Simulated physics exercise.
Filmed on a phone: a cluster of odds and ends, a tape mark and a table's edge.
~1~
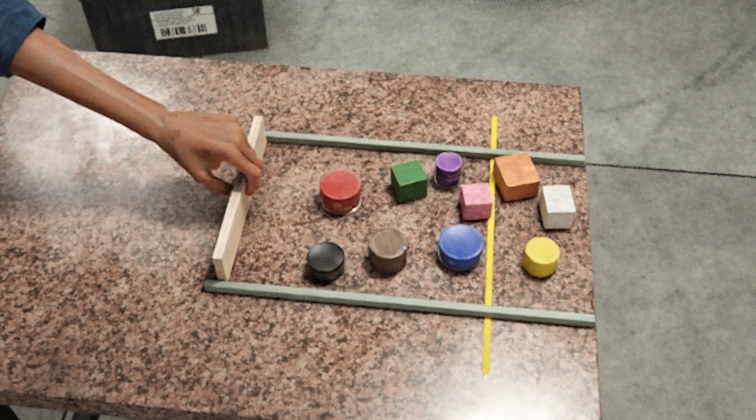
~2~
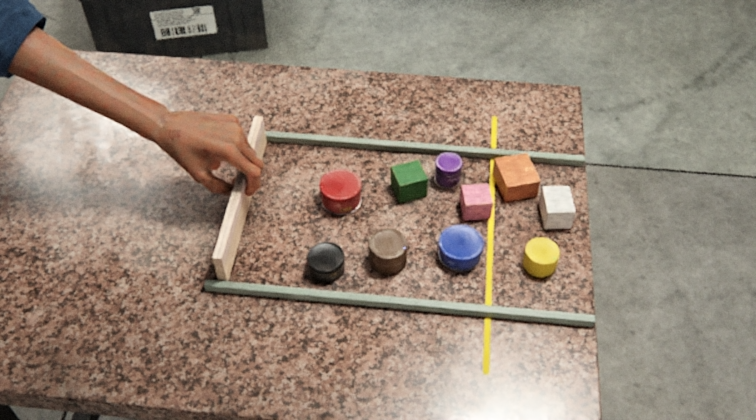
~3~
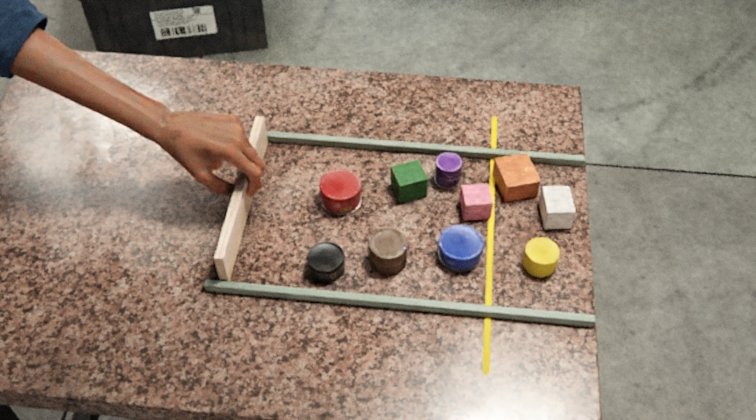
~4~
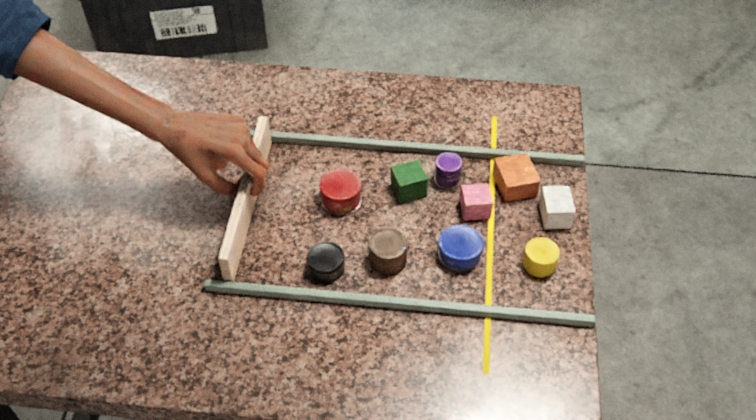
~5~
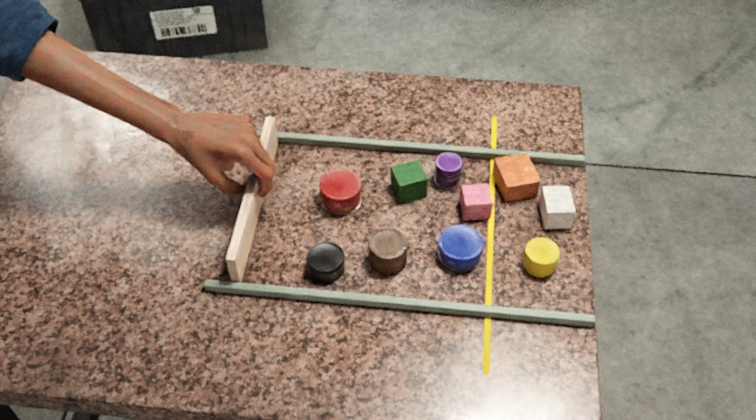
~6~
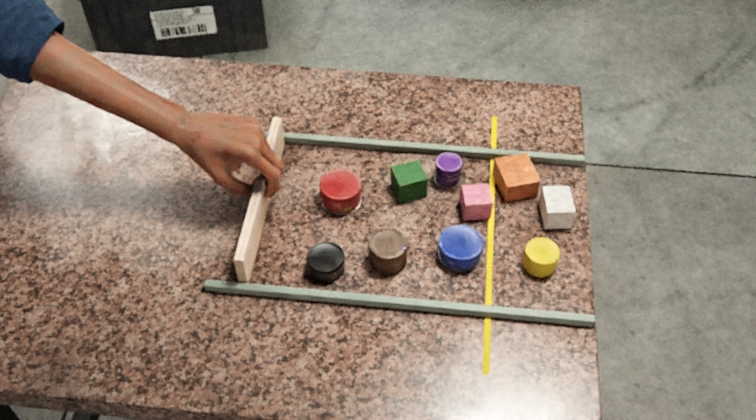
We see a hand holding a wooden board upright on a speckled tabletop, left of a cluster of colourful blocks and round objects near a yellow tape line; the hand slides the board slightly right while the objects stay still.
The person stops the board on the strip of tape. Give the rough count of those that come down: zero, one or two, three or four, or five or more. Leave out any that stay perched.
As it turns out, the number that fall off is zero.
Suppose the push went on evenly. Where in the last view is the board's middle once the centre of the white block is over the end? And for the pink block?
About (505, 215), and (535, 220) for the other.
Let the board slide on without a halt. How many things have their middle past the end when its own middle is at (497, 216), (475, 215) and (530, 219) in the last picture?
Place by place, 0, 0 and 1.
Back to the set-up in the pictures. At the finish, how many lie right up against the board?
The number is 5.
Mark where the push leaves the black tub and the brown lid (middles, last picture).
Near (508, 286) and (510, 250).
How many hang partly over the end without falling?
That would be 1.
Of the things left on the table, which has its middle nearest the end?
It is the white block.
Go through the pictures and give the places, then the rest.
The first picture shows white block (557, 207); yellow lid (541, 257); orange block (516, 177); board (242, 195); tape (491, 229).
The second picture shows yellow lid (541, 257); green block (409, 181).
The third picture shows orange block (516, 177); red tin (341, 192).
The fourth picture shows white block (557, 208); pink block (476, 202).
The fifth picture shows yellow lid (541, 257); blue pot (461, 248).
The sixth picture shows white block (557, 208); yellow lid (541, 257); orange block (516, 177); board (261, 197); tape (491, 229).
Soon after, none off yet; white block at rest near (557, 208); yellow lid at rest near (541, 257); orange block at rest near (516, 177).
At rest, the number that fall off is zero.
